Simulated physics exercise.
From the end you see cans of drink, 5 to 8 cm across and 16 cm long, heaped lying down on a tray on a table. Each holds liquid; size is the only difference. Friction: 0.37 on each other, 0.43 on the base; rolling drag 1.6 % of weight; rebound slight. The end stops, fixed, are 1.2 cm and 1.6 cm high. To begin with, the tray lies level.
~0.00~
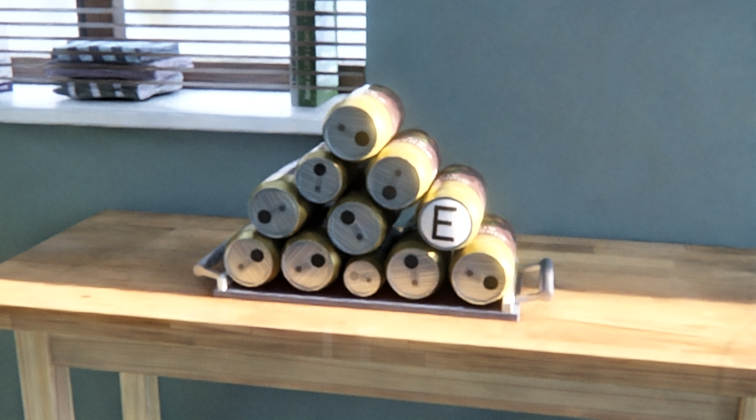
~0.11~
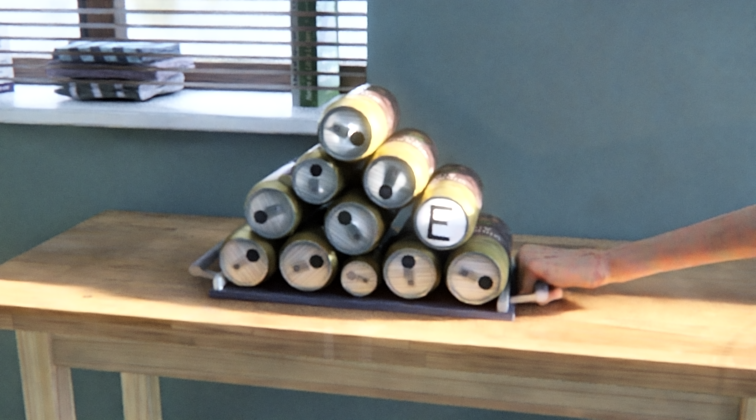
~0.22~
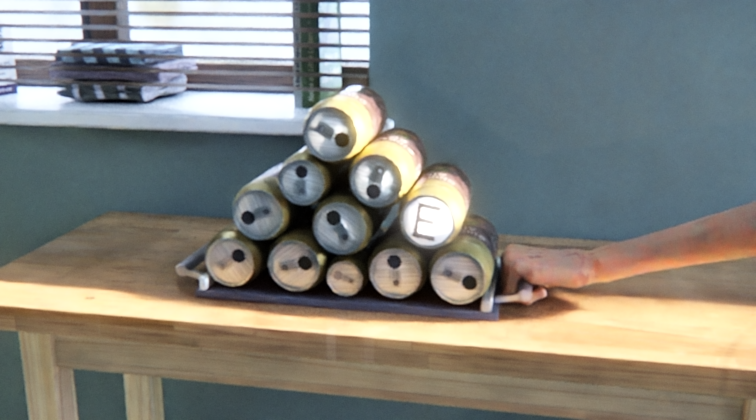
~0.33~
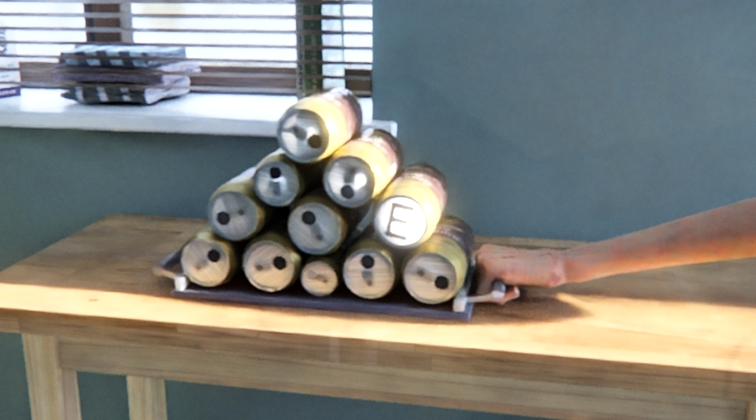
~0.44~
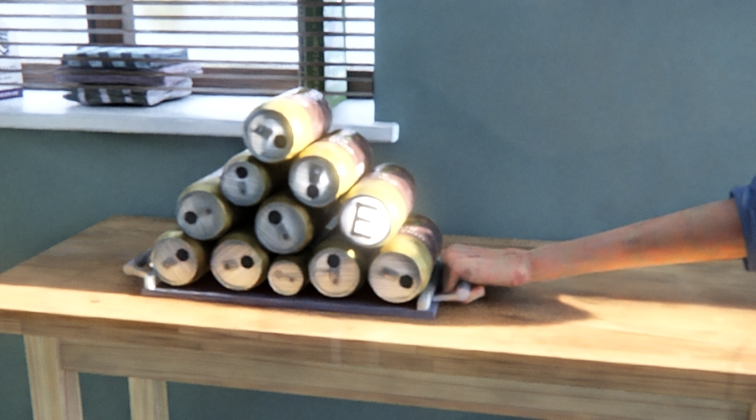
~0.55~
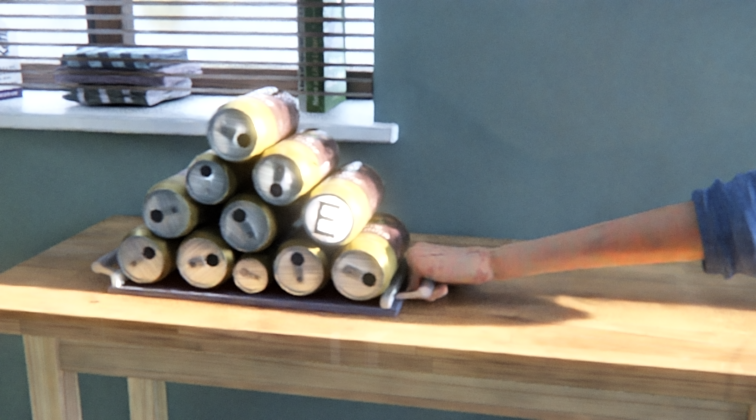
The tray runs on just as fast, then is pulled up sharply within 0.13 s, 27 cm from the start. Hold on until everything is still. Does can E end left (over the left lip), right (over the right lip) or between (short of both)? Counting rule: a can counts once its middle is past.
Can E finishes between.
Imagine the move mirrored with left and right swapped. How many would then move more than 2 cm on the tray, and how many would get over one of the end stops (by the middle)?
Counts: 3, then 1.
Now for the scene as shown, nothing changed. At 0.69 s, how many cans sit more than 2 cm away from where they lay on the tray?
By that moment the number is 0.
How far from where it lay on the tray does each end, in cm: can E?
Can E: 0.
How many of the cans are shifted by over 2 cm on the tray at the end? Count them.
0 of them.
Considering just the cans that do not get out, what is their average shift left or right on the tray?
Leftwards, by about 0 cm.
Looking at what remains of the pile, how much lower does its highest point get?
About 1 cm.
After 0.69 s, tray 21 cm along; 0 now displaced over 2 cm; not one over the end stops; E 0.5 cm right (moves measured on the tray).
After 0.80 s, tray 25 cm along; 0 now displaced over 2 cm; not one over the end stops; E in place.
After 0.89 s, tray 27 cm along; 0 now displaced over 2 cm; not one over the end stops; E in place.
All still by 1.2 s, 0 moved over 2 cm; not one over the end stops; E in place; top of the pile 24 cm high, from 24 cm.
